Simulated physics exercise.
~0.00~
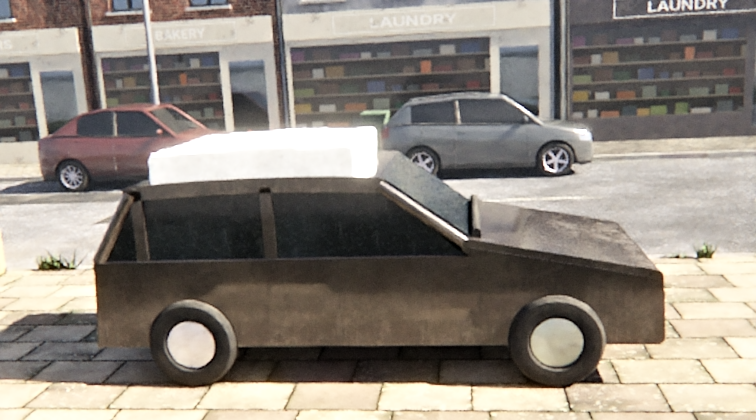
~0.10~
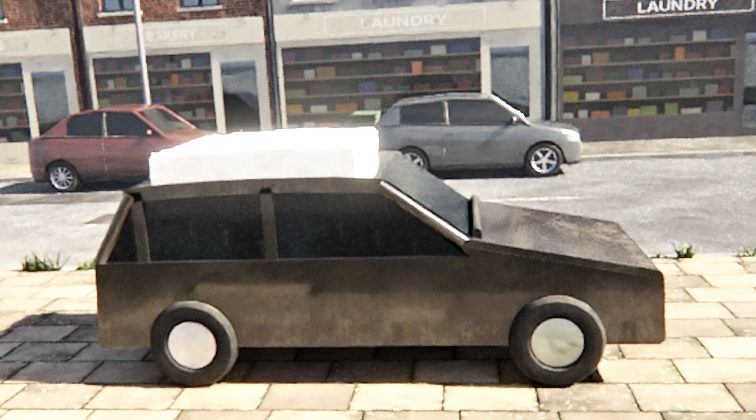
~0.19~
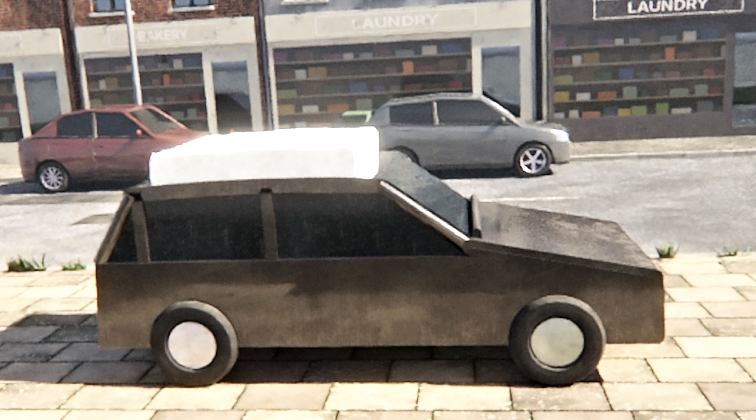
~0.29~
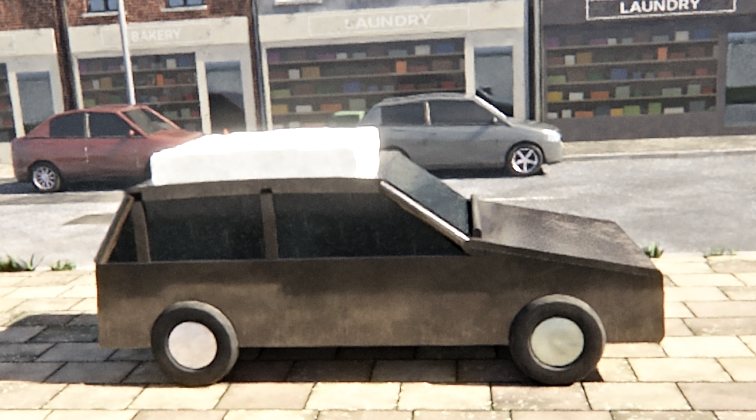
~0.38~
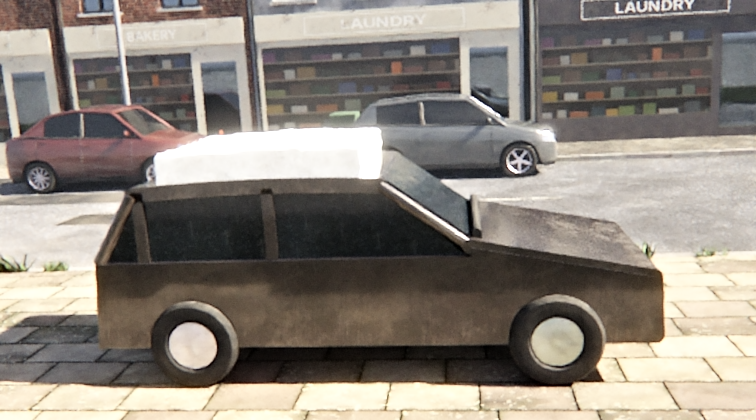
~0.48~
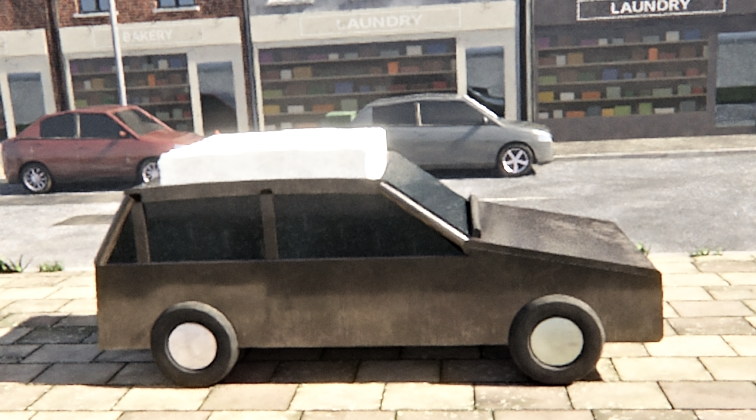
Paved street before shopfronts, a dark boxy car with white snow on its roof travelling right, the snow shifting slightly forward.
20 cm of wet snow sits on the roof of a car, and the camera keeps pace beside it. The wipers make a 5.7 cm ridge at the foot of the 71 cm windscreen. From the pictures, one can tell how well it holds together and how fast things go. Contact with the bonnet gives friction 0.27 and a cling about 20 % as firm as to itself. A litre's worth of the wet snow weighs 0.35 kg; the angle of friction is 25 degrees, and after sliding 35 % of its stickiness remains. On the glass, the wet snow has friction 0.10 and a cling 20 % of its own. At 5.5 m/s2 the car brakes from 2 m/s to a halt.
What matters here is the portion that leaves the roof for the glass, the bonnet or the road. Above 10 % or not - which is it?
Not above; it is below 10 %.
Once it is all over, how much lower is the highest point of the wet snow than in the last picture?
Measured change: Some 0 cm.
By 0.79 s, all of the snow is on the roof, none on the glass, none on the bonnet and none has gone off the nose.
By 1.15 s, all of the snow is on the roof, none on the glass, none on the bonnet and none has gone off the nose.
By 1.50 s, all of the snow is on the roof, none on the glass, none on the bonnet and none has gone off the nose.
By 1.86 s, all of the snow is on the roof, none on the glass, none on the bonnet and none has gone off the nose.
By 2.00 s, at the end, all of the snow is on the roof, none on the glass, none on the bonnet and none has gone off the nose.
